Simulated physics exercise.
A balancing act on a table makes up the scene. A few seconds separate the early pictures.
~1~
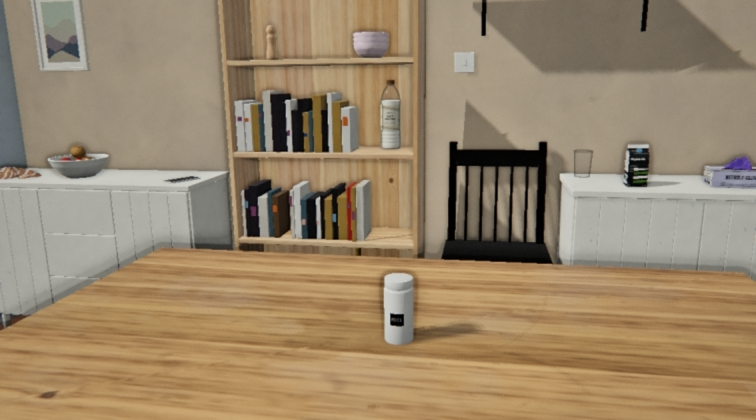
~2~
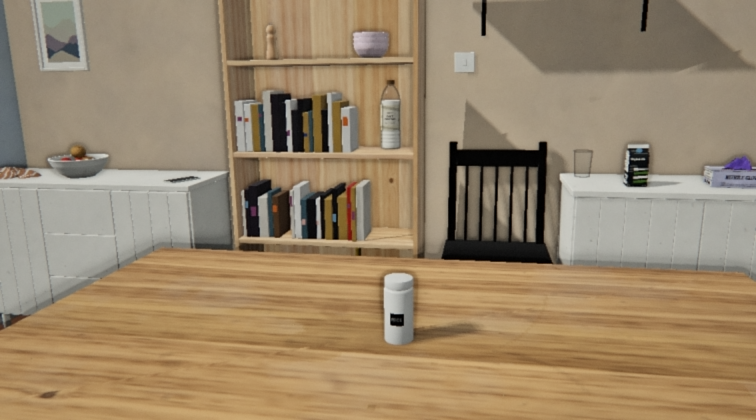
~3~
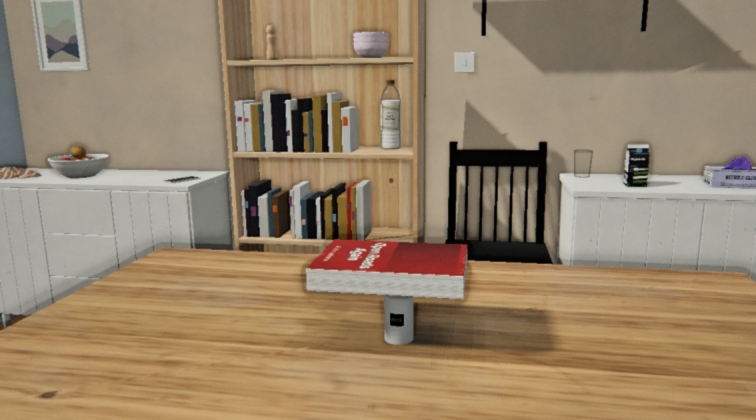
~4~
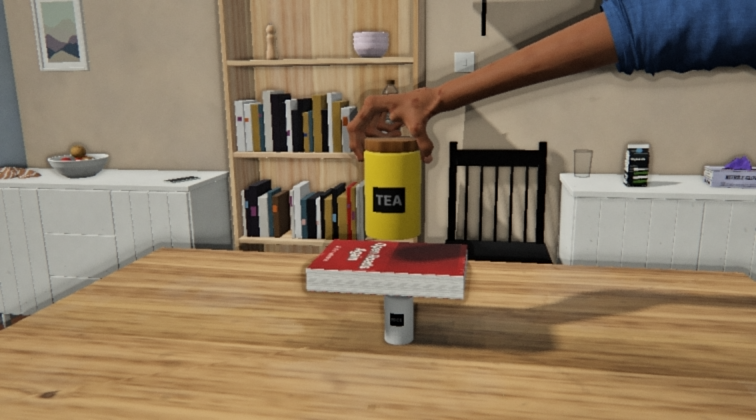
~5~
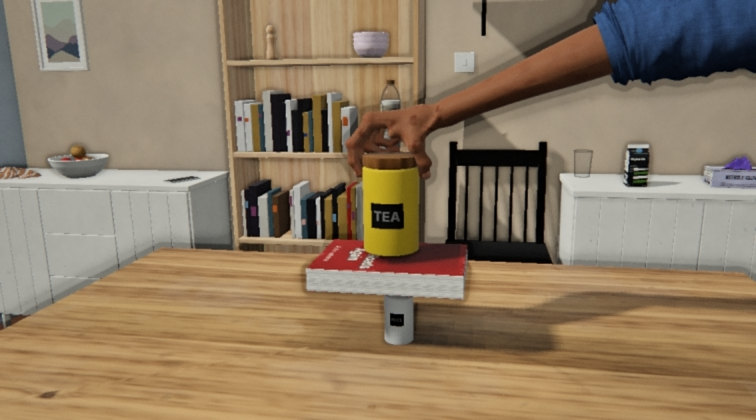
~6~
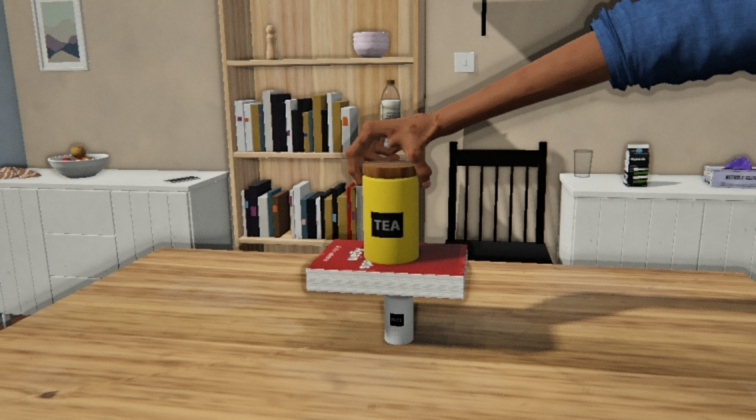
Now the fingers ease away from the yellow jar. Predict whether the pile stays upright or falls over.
Prediction: It stays upright.
Then, 0.20 s later than the last frame, all is still.
Then, 0.50 s later than the last frame, yellow jar resting near (390, 212).
When it is over, all 3 as before. End places, in pixels of the last picture, yellow jar near (390, 212). The stack stays up.
